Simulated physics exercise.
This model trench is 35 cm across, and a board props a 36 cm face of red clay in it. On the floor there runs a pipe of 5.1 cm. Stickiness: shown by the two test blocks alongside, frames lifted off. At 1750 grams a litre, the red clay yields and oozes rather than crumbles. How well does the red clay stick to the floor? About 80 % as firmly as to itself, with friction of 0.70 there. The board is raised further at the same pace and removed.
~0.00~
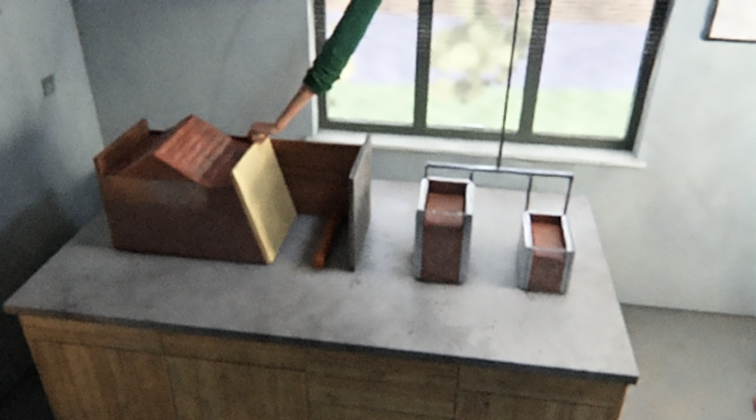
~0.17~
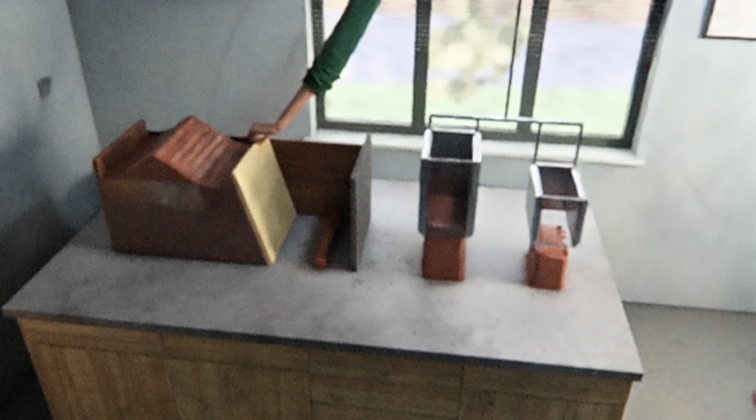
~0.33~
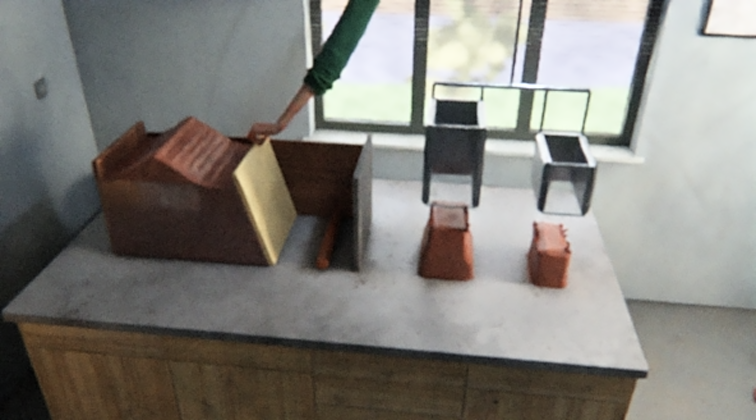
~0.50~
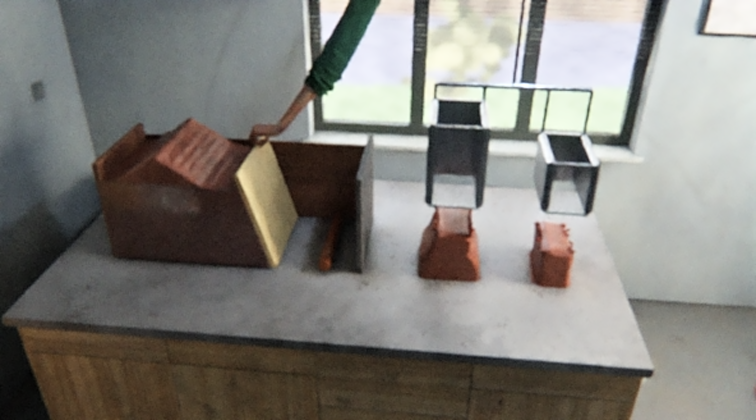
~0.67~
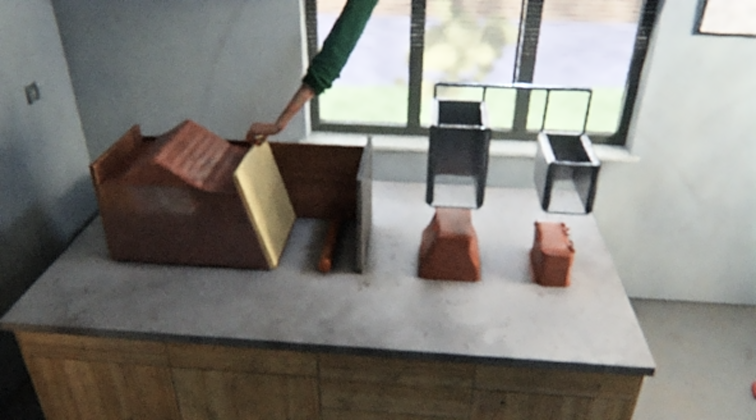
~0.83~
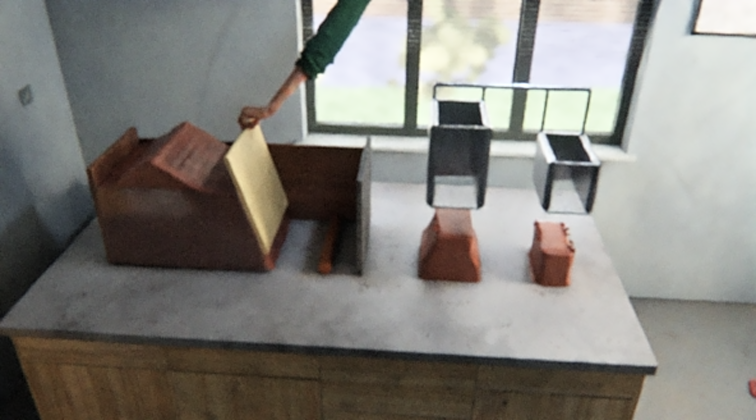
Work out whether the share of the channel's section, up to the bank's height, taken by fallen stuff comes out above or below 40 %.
It comes out below.
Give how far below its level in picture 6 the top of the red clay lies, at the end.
Roughly 10 cm.
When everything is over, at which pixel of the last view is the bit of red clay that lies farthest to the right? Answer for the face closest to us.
Near (312, 270), I'd say.
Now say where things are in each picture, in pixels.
Top of the board at (234, 186), not yet moved; top of the red clay at (156, 155); blocks stand 28 cm, 17 cm (left to right), in the first picture.
Top of the board at (235, 186), not yet moved; top of the red clay at (155, 156); blocks stand 27 cm, 17 cm (left to right), in the second picture.
Top of the board at (237, 187), not yet moved; top of the red clay at (156, 157); blocks stand 23 cm, 17 cm (left to right), in the third picture.
Top of the board at (238, 189), not yet moved; top of the red clay at (157, 160); blocks stand 22 cm, 17 cm (left to right), in the fourth picture.
Top of the board at (237, 188), moved 1.0 cm; top of the red clay at (155, 161); blocks stand 21 cm, 17 cm (left to right), in the fifth picture.
Top of the board at (228, 171), moved 9.1 cm; top of the red clay at (154, 164); blocks stand 21 cm, 17 cm (left to right), in the sixth picture.
After 1.08 s, the face still stands, with nothing on top of the pipe; the channel is 0 % full.
After 1.38 s, the face still stands, with nothing on top of the pipe; the channel is 0 % full.
After 1.67 s, the fallen stuff reaches 12 % of the way across, with nothing on top of the pipe; the channel is 3 % full.
After 1.96 s, the fallen stuff reaches 36 % of the way across, with nothing on top of the pipe; the channel is 13 % full.
After 2.35 s, at the end, the fallen stuff reaches 48 % of the way across, with nothing on top of the pipe; the channel is 19 % full.
